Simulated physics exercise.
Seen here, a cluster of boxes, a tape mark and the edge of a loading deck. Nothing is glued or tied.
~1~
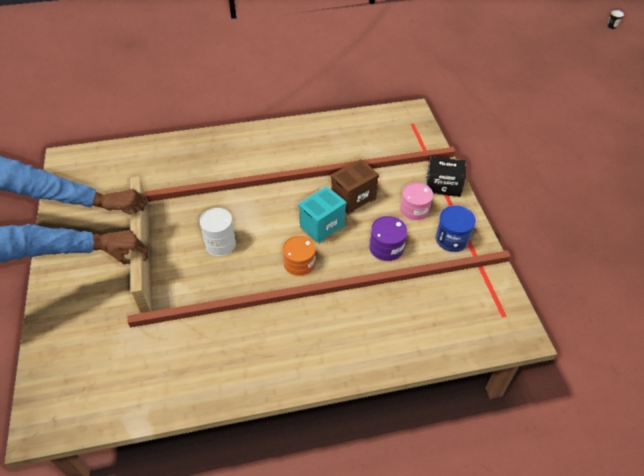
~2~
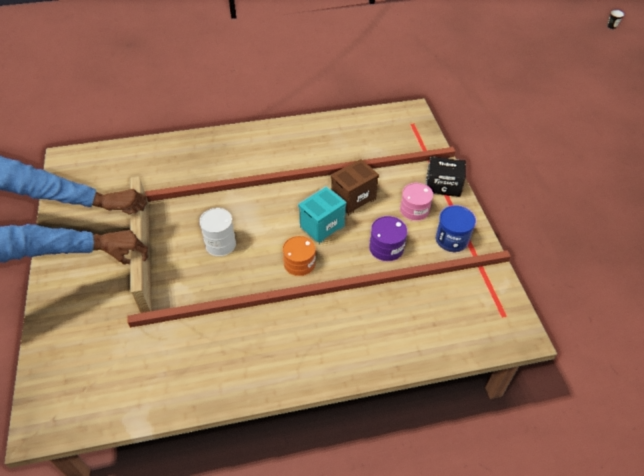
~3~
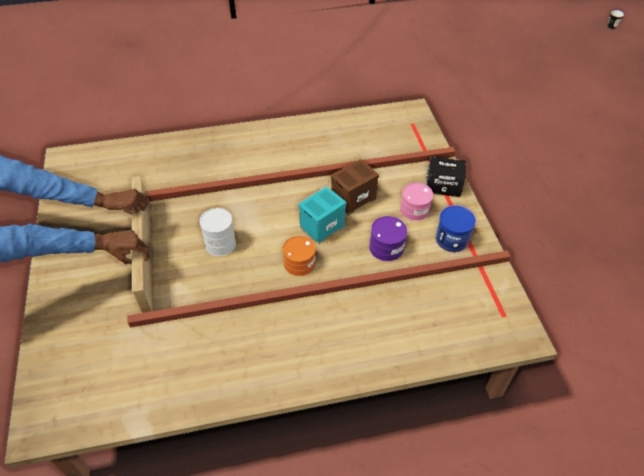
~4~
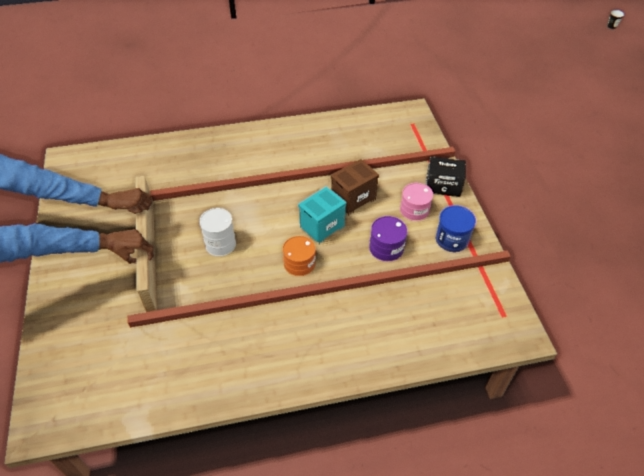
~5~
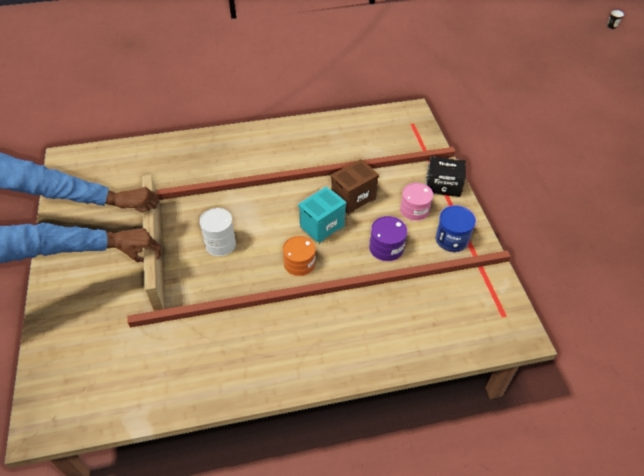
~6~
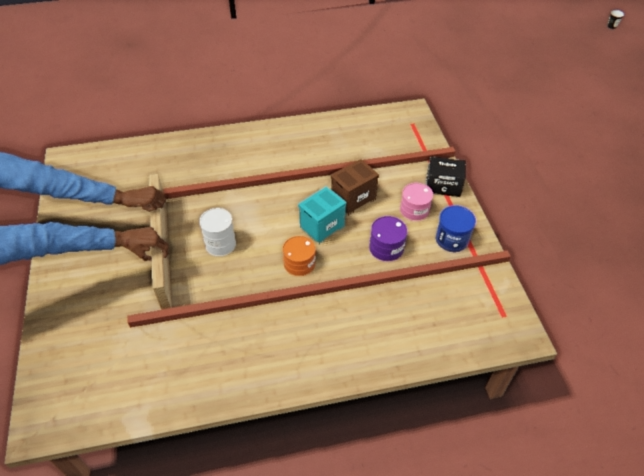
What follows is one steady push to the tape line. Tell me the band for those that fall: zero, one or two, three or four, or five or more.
In the end the number that fall off is five or more.
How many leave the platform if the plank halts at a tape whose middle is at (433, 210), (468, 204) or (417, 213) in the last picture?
Down on the ground: 2, 8 and 2.
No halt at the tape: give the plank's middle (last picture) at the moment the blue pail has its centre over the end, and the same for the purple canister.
For the blue pail at (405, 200), for the purple canister at (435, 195).
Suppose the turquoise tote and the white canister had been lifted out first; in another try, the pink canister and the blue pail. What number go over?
3 in the first case, 3 in the second.
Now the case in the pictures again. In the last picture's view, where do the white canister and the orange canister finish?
The white canister at (469, 194), the orange canister at (482, 226).
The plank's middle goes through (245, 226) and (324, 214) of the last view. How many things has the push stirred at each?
The counts are 1 and 4.
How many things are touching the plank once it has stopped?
The number is 3.
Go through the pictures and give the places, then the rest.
The first picture shows black box (445, 177); blue pail (455, 229); pink canister (416, 202); plank (141, 243); tape (452, 207).
The second picture shows blue pail (455, 229); purple canister (388, 239).
The third picture shows pink canister (416, 202); orange canister (299, 256).
The fourth picture shows black box (445, 177); plank (146, 242).
The fifth picture shows blue pail (455, 229); turquoise tote (322, 216).
The sixth picture shows black box (445, 177); blue pail (455, 229); pink canister (416, 202); plank (160, 240); tape (452, 207).
Soon after, none off yet; black box at rest near (445, 177); blue pail at rest near (455, 229); pink canister at rest near (416, 202).
In the end, the number that fall off is five or more; gone, turquoise tote, purple canister, pink canister, blue pail and black box.
